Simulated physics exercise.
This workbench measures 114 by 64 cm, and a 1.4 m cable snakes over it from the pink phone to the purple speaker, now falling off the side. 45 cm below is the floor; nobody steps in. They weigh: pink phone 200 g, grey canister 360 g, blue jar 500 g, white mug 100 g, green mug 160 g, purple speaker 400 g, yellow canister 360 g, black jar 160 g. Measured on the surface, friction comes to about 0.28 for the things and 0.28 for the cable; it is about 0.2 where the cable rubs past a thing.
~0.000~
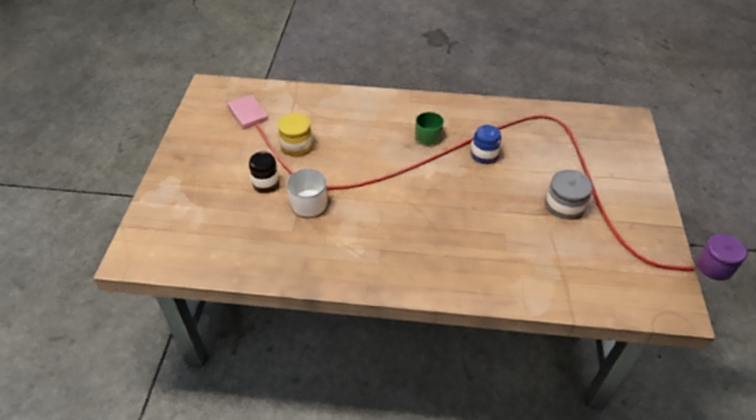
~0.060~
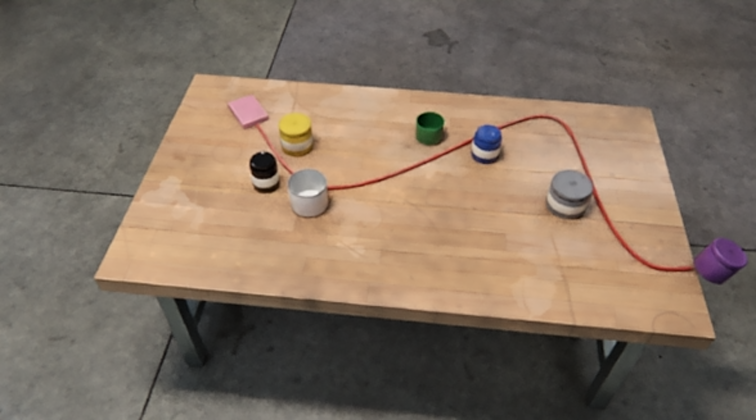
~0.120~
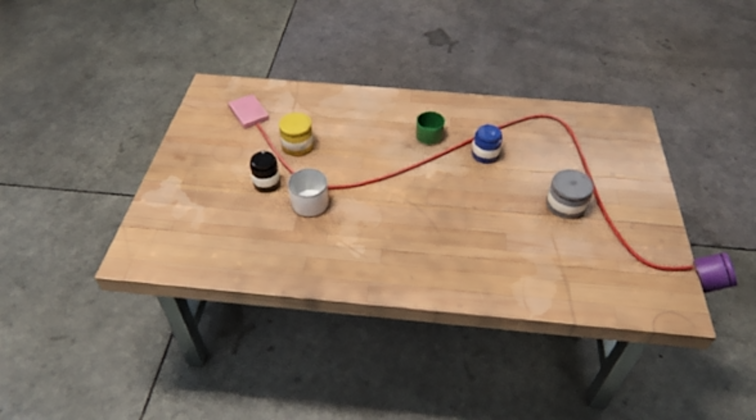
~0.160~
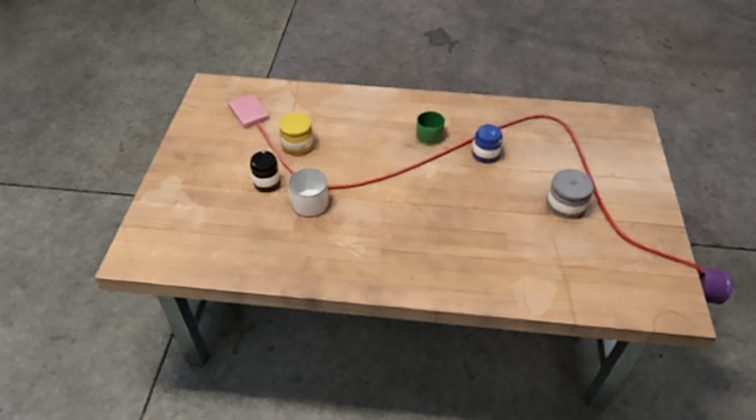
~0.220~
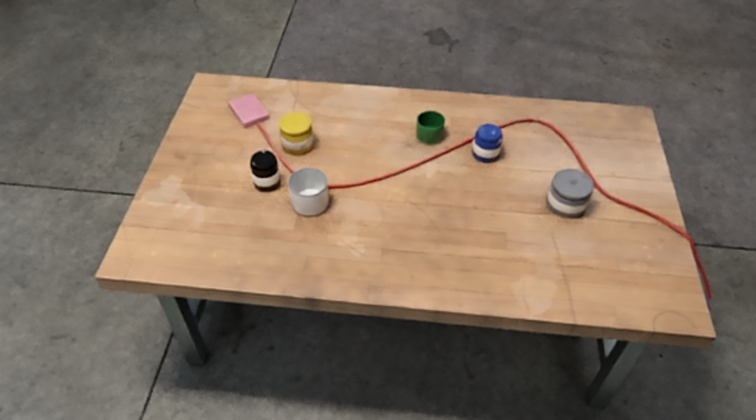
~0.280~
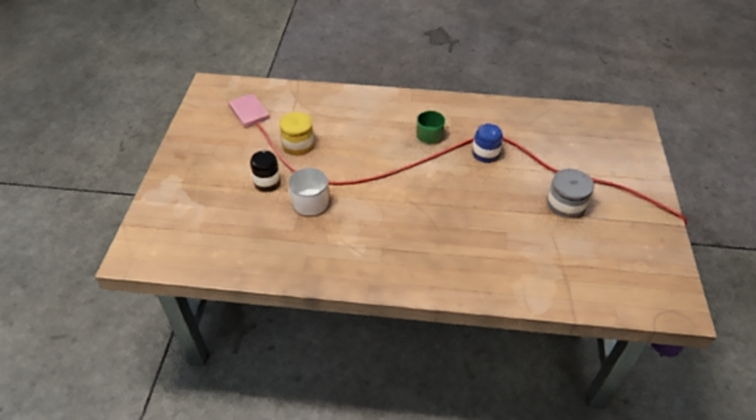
A purple speaker tied to a red cable drops off the right edge of a wooden workbench on a concrete floor, seen from above at an angle. A pink phone, yellow canister, black jar and white mug sit at left, a green mug and blue jar toward the middle, a grey canister at right. The cable slides after it, its curve straightening against the blue jar and grey canister, which stay put.
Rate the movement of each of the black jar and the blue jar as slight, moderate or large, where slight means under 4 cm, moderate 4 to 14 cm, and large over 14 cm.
Ratings - black jar: Slight; blue jar: Slight.
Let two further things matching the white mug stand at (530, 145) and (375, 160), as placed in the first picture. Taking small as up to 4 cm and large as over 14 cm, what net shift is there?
First one: A big shift; second one: A moderate shift.
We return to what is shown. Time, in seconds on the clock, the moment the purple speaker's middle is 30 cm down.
It happens at 0.30 seconds on the clock.
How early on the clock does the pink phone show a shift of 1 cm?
Pink phone at 0.38 s on the clock.
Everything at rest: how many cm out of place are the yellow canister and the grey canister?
Net shift - yellow canister 2 cm, grey canister 0 cm.
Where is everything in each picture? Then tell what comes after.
Shows, black jar (262, 159); blue jar (489, 132); cable runs through (630, 249) (579, 150) (395, 174), in the first frame.
Shows, purple speaker (727, 251); cable runs through (629, 249), in the second frame.
Shows, purple speaker (714, 273); cable runs through (630, 249), in the third frame.
Shows, purple speaker (707, 285); cable runs through (640, 246), in the fourth frame.
Shows, purple speaker (691, 309); cable runs through (691, 242), in the fifth frame.
Shows, black jar (263, 157); blue jar (490, 131); cable runs through (622, 187) (400, 170), in the sixth frame.
At 0.5 s, the cable's tail end at (266, 130); pink phone 3 cm off its start, purple speaker over the edge, yellow canister 1 cm off its start.
At 0.7 s, the cable's tail end at (266, 130); pink phone 3 cm off its start, purple speaker over the edge, yellow canister 1 cm off its start.
At 1.0 s, the cable's tail end at (266, 130); pink phone 3 cm off its start at (255, 114), purple speaker over the edge, yellow canister 1 cm off its start at (299, 119).
At 1.2 s, the cable's tail end at (266, 130); pink phone 3 cm off its start, purple speaker over the edge, yellow canister 1 cm off its start.
At 2.4 s, the cable's tail end at (266, 130); blue jar 0 cm off its start at (490, 132), black jar 0 cm off its start at (263, 158), pink phone 3 cm off its start at (255, 114), purple speaker over the edge.
